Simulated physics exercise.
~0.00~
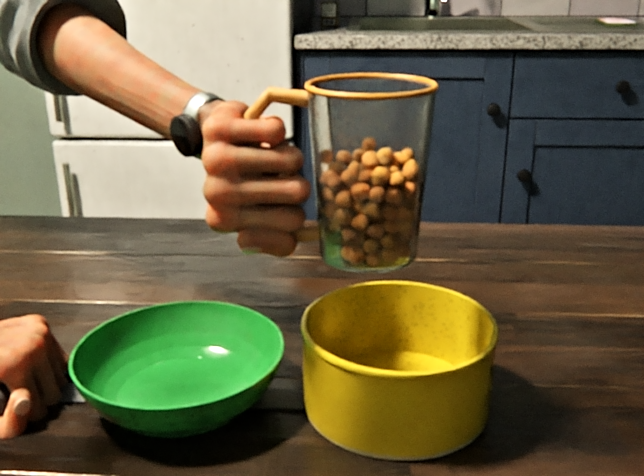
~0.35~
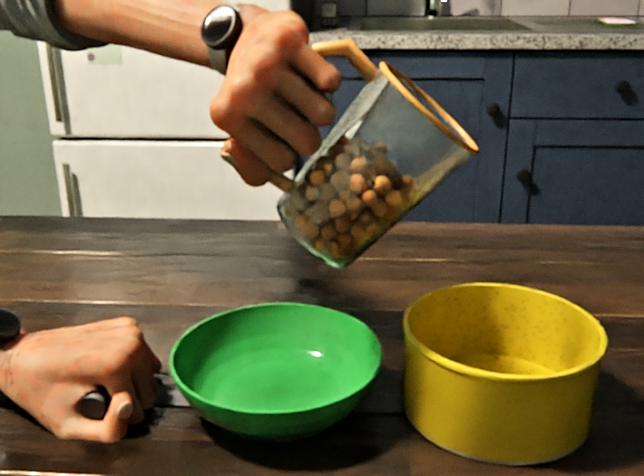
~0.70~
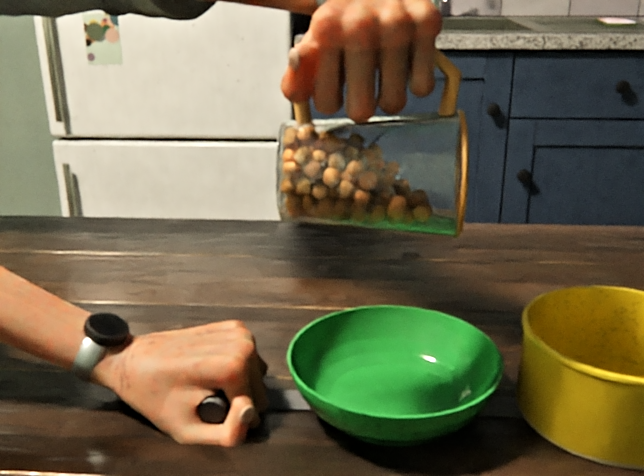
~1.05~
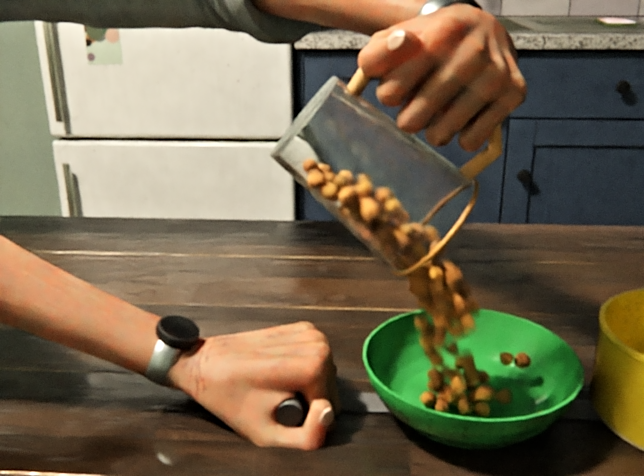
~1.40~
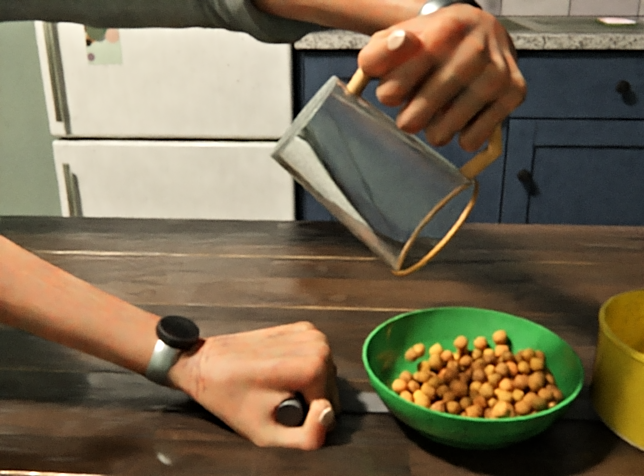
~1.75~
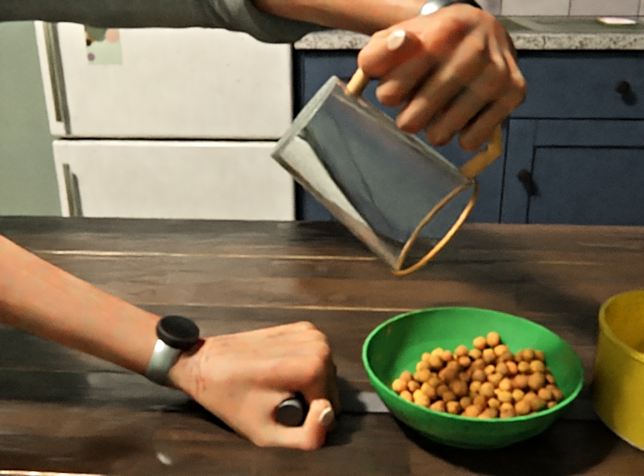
A hand tips a clear cup, pouring all its chickpeas into a green bowl sliding right.
